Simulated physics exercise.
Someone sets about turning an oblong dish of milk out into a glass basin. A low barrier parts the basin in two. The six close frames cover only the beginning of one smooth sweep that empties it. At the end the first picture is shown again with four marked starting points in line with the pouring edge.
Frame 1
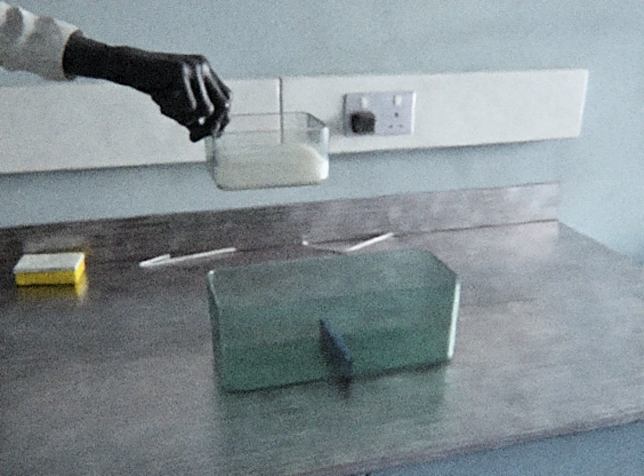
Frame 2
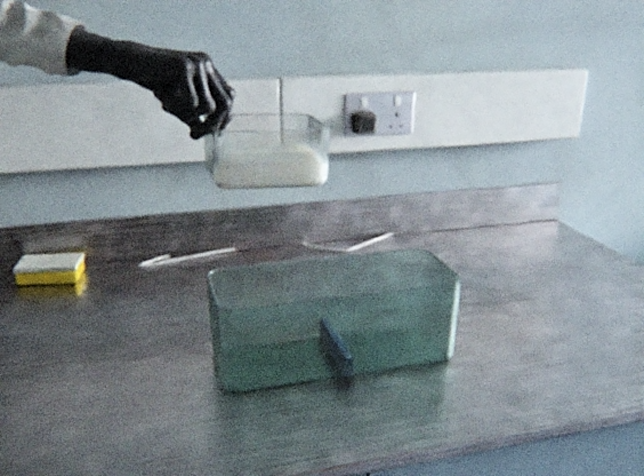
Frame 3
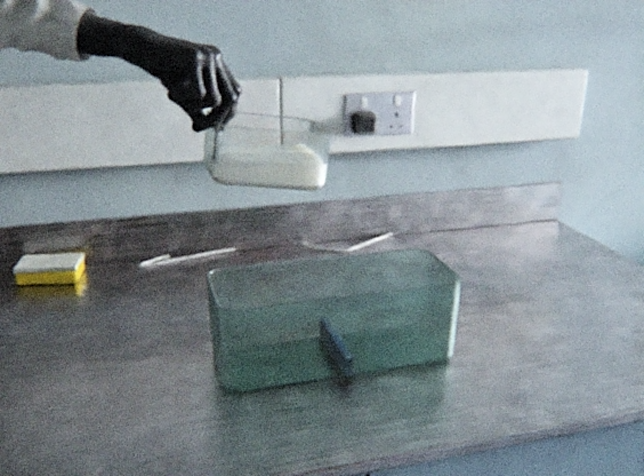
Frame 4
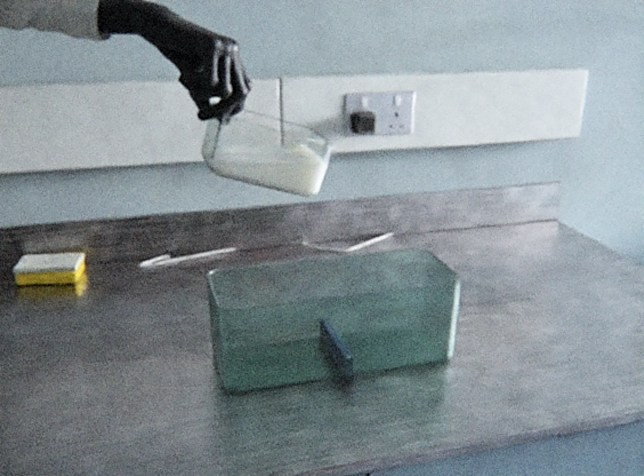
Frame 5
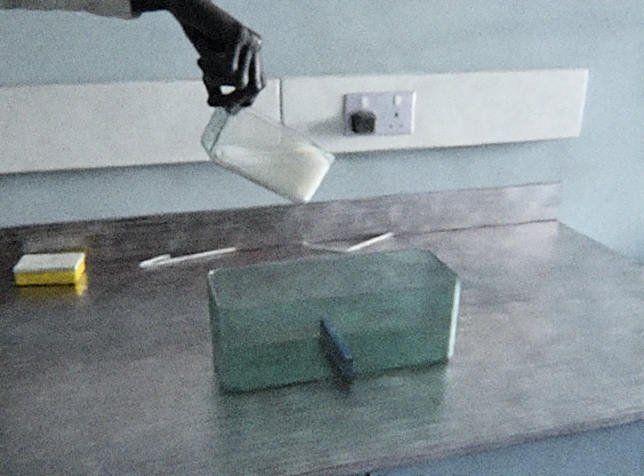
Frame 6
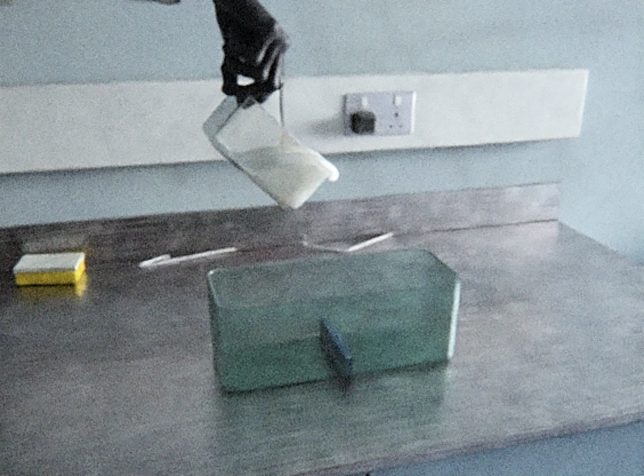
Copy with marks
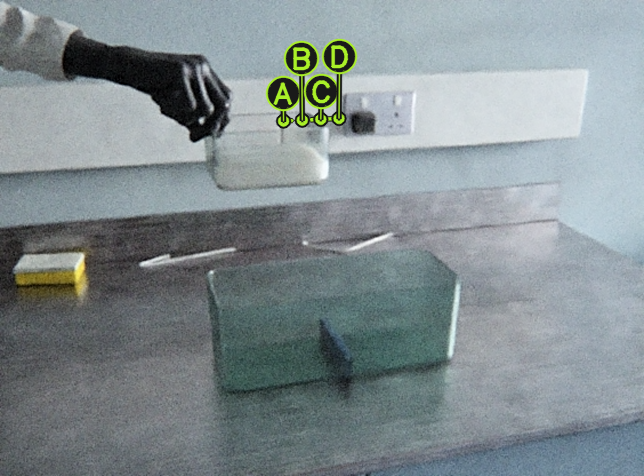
A gloved dark hand holding a clear oblong dish of milk above a greenish glass basin with a low divider moves slightly right, tilting the dish steeply down to the right until milk just passes over its lip.
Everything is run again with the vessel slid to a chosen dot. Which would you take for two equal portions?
Use spot B.
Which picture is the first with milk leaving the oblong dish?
In picture 6.
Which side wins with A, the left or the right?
The left one.
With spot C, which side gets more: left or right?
The right one.
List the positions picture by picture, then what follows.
The first frame shows upright, lip at (317, 119); basin from (223, 392) to (451, 357); top of the wall at (335, 336); nothing has left yet.
The second frame shows tipped about 2°, lip at (318, 121); nothing has left yet.
The third frame shows tipped about 8°, lip at (320, 127); nothing has left yet.
The fourth frame shows tipped about 18°, lip at (322, 136); nothing has left yet.
The fifth frame shows tipped about 30°, lip at (323, 149); nothing has left yet.
The sixth frame shows tipped about 45°, lip at (320, 163); milk is over the lip, down to (324, 171).
On the marked copy, A at (283, 121); B at (302, 120); C at (320, 119); D at (338, 118).
With A, about 75 % ends left of the wall and 24 % right of it.
With B, about 49 % ends left of the wall and 50 % right of it.
With C, about 28 % ends left of the wall and 71 % right of it.
With D, about 11 % ends left of the wall and 88 % right of it.
